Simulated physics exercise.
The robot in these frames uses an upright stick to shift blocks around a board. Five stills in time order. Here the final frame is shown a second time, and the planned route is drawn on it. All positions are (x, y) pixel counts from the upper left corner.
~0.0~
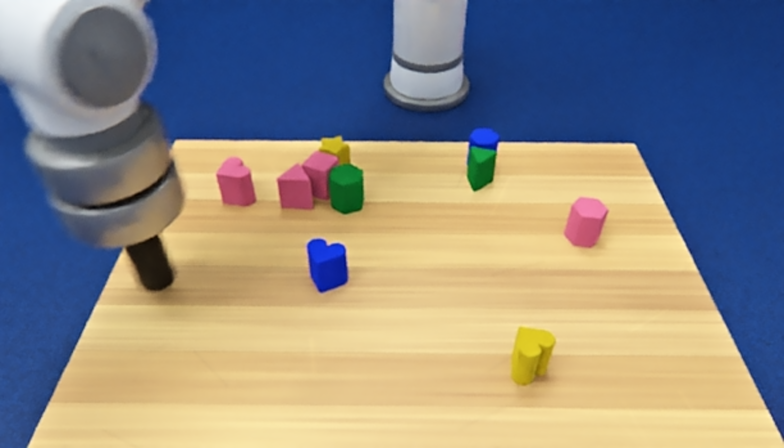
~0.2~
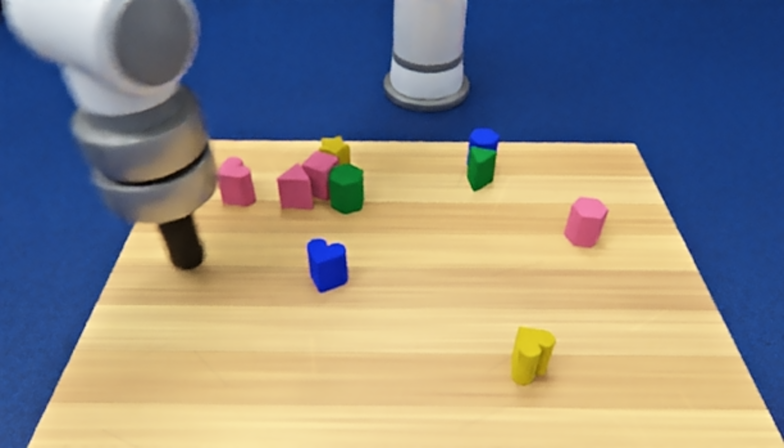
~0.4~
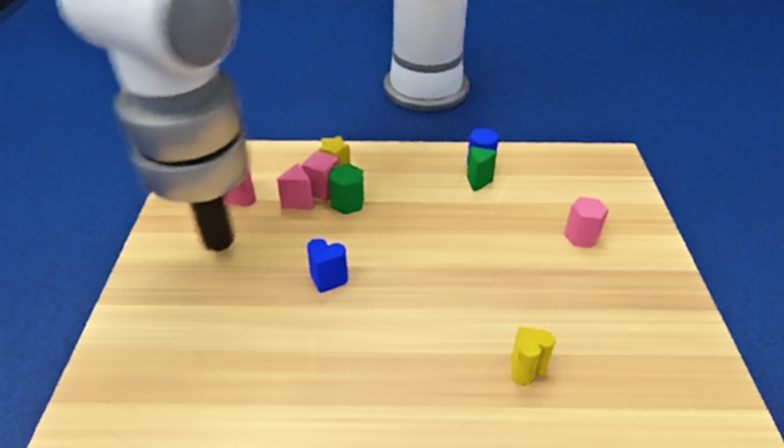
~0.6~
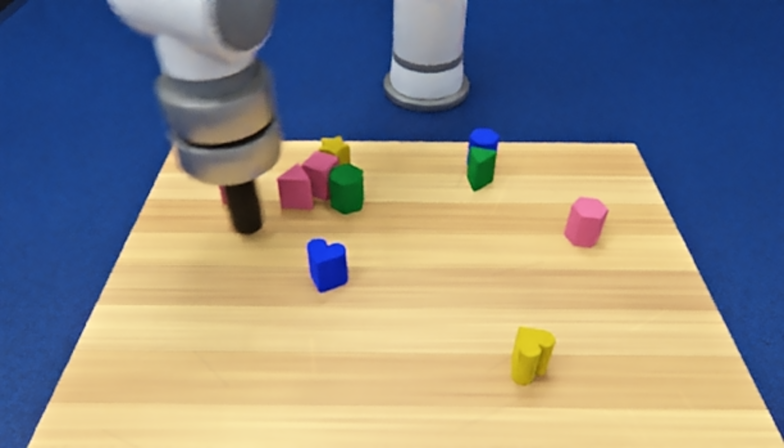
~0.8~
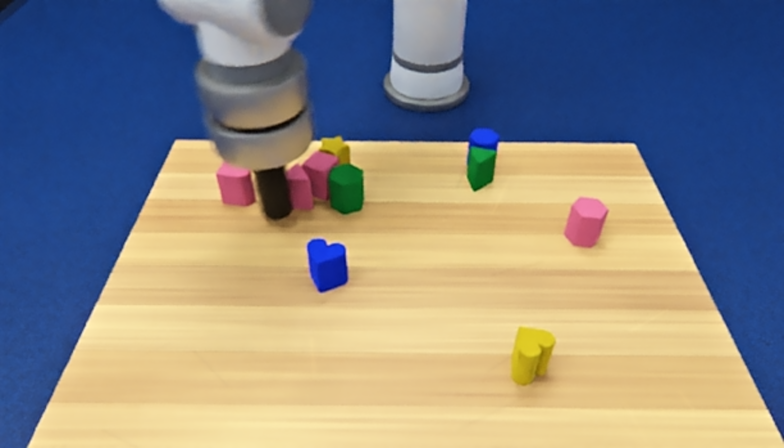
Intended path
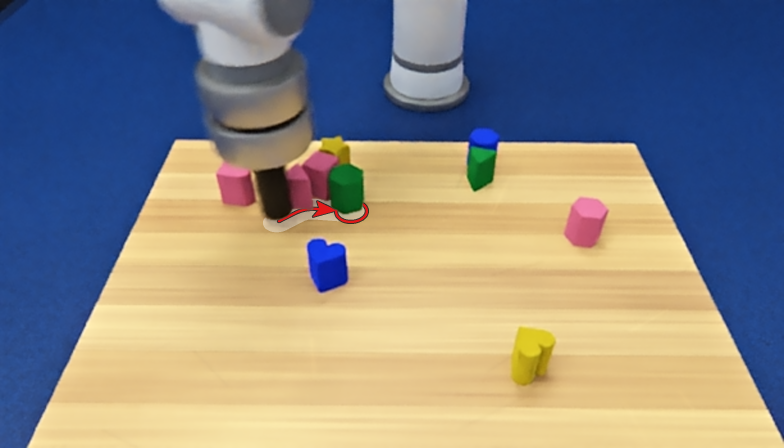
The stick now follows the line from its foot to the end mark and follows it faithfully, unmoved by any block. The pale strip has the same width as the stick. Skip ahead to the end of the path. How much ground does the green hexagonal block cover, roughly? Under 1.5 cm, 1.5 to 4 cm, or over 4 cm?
Goes 1.5 to 4 cm.
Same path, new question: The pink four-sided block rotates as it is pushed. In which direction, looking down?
Viewed from above: Clockwise.
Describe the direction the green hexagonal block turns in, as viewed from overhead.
My prediction: CCW.
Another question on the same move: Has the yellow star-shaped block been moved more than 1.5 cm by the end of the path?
No, that is not what happens.
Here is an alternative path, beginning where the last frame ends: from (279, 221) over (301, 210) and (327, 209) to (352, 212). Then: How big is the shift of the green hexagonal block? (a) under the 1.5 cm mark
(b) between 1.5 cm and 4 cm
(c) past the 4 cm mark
Correct choice: B.
Path on the board, from (279, 221) by way of (301, 211) and (326, 210) to (352, 211).
What follows on the original path. Halfway along, stick at (314, 199); pink three-sided block at (300, 164), turned 15° anticlockwise; pink four-sided block at (323, 157), turned 25° clockwise; yellow star-shaped block at (336, 141).
At the end, stick at (351, 201); pink three-sided block at (300, 164), turned 15° anticlockwise; pink four-sided block at (323, 157), turned 25° clockwise; yellow star-shaped block at (336, 141); green hexagonal block at (375, 169), turned 45° anticlockwise.
